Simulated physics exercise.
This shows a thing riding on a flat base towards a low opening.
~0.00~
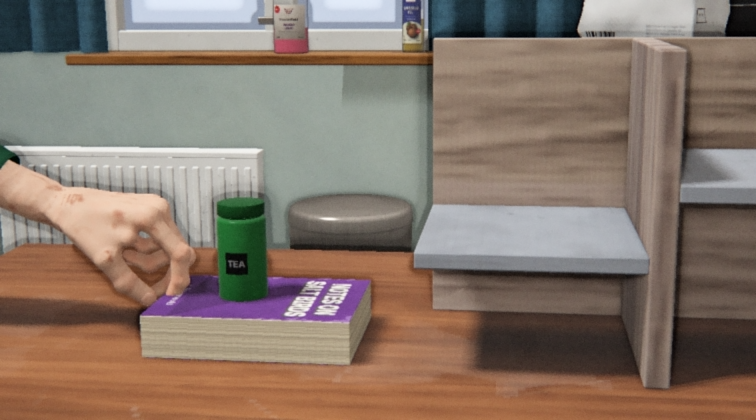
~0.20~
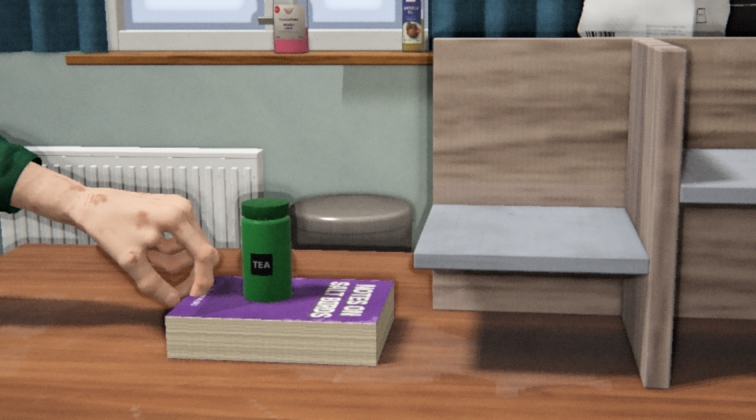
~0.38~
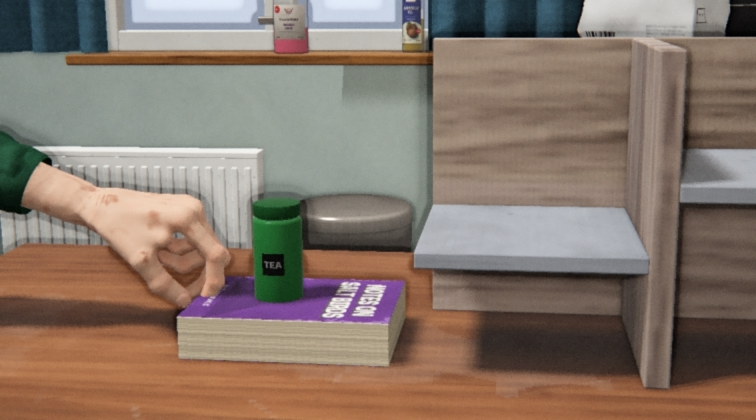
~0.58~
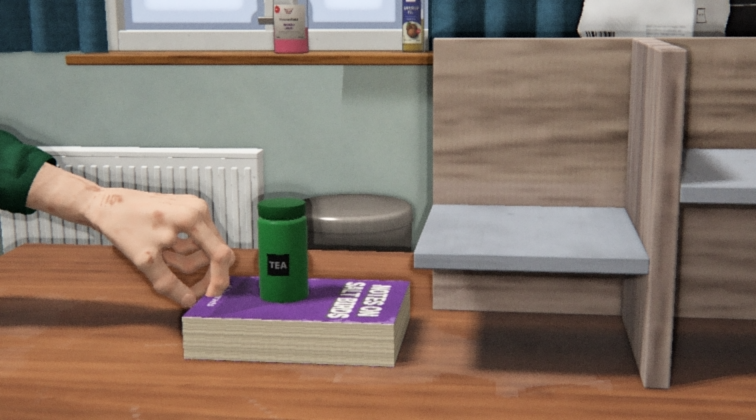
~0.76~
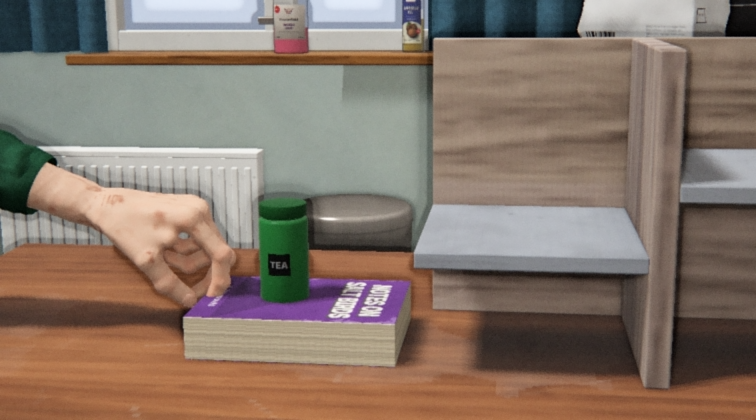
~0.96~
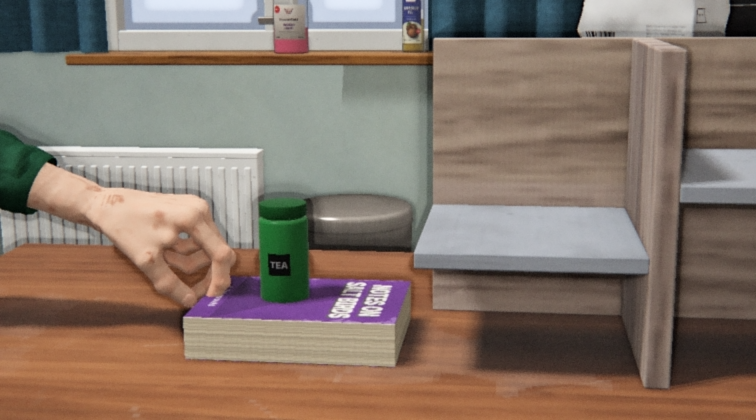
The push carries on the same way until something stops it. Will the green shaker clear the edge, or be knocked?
Outcome: The green shaker is knocked back.
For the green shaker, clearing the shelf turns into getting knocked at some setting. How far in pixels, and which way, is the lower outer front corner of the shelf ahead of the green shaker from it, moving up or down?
A shift of 40 pixels, going up.
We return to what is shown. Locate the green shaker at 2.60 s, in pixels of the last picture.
Roughly at (396, 250).
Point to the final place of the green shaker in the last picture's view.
Around (390, 294).
After 2.60 s, green shaker turned 45° from its first pose near (396, 250).
In the end (4.0 s), the green shaker strikes the shelf, near (390, 294).
